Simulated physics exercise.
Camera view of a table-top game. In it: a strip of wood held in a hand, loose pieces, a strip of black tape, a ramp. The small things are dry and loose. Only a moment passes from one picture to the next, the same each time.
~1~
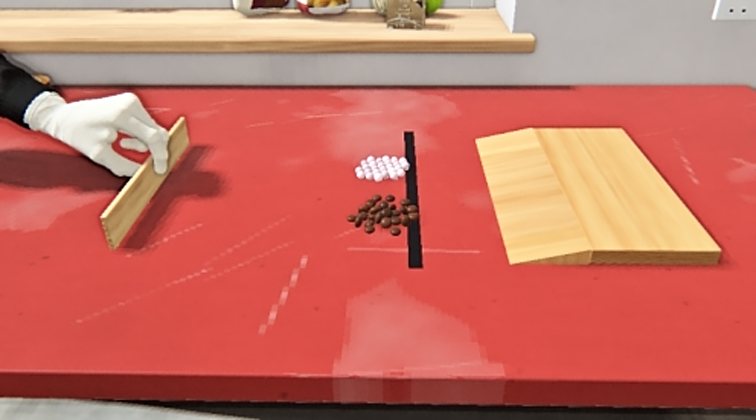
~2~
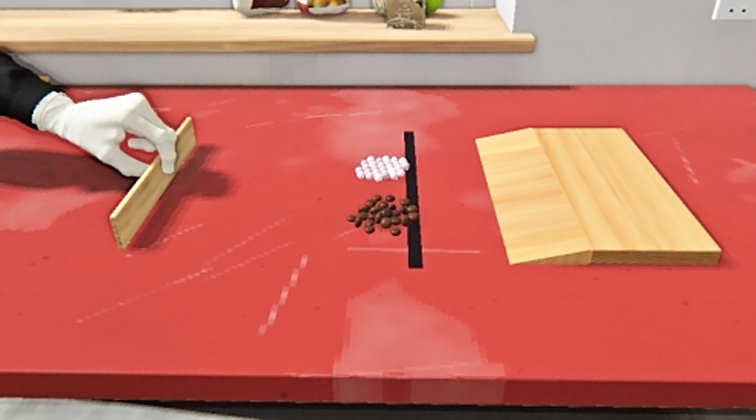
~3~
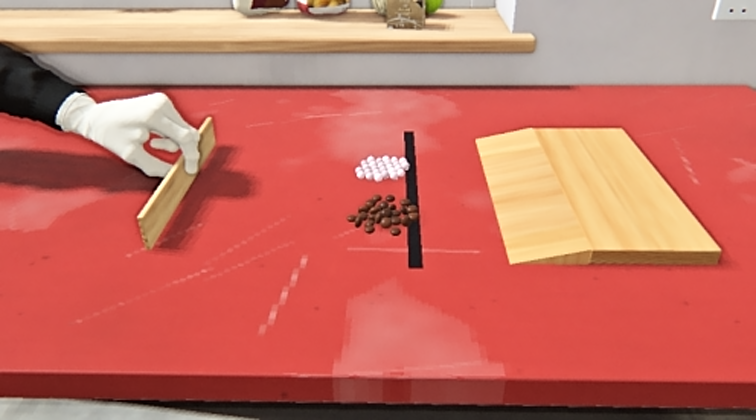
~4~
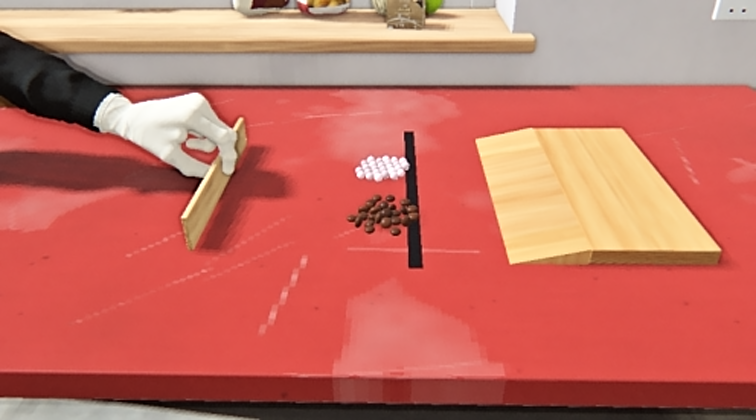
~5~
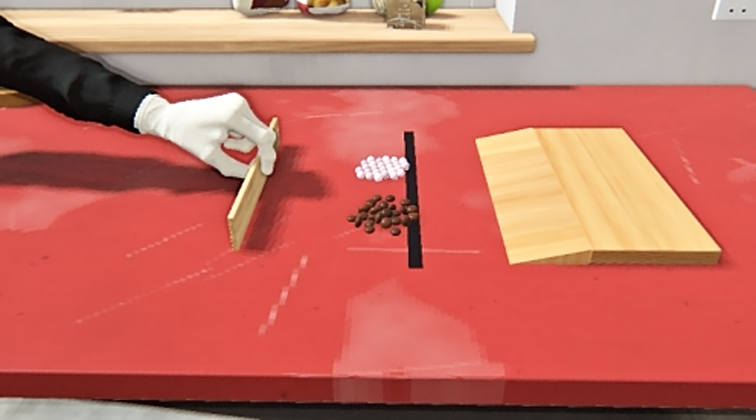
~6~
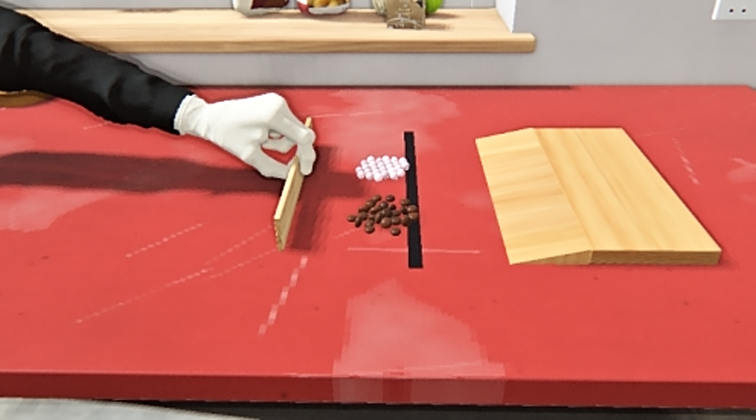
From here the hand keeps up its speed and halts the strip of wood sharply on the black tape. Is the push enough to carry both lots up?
Looking at the nearer batch, it stops under the top; the farther batch climbs at least partly.
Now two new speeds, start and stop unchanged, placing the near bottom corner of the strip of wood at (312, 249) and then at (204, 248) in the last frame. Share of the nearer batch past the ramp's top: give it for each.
That works out to 0 % the first time and 0 % the other time.
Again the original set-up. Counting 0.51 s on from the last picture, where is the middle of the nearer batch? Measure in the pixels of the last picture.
Its centre is at about (497, 213).
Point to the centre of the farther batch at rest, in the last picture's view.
Resting centre, last frame: Approx. (716, 224) px.
Then, 0.11 s on from there, strip of wood still moving, near (370, 160); nearer batch the whole lot short of the ramp; farther batch the whole lot short of the ramp.
Then, 0.23 s on from there, strip of wood stopped at the black tape; nearer batch the whole lot short of the ramp; farther batch the whole lot short of the ramp.
Then, 0.51 s on from there, strip of wood stopped at the black tape; nearer batch near a third on the ramp, near two thirds short of the ramp; farther batch near half past the top, near half on the ramp.
In the end, strip of wood stopped at the black tape; nearer batch none at all past the top, near a third on the ramp, near two thirds short of the ramp; farther batch the bulk past the top, only a few on the ramp, near a quarter short of the ramp.
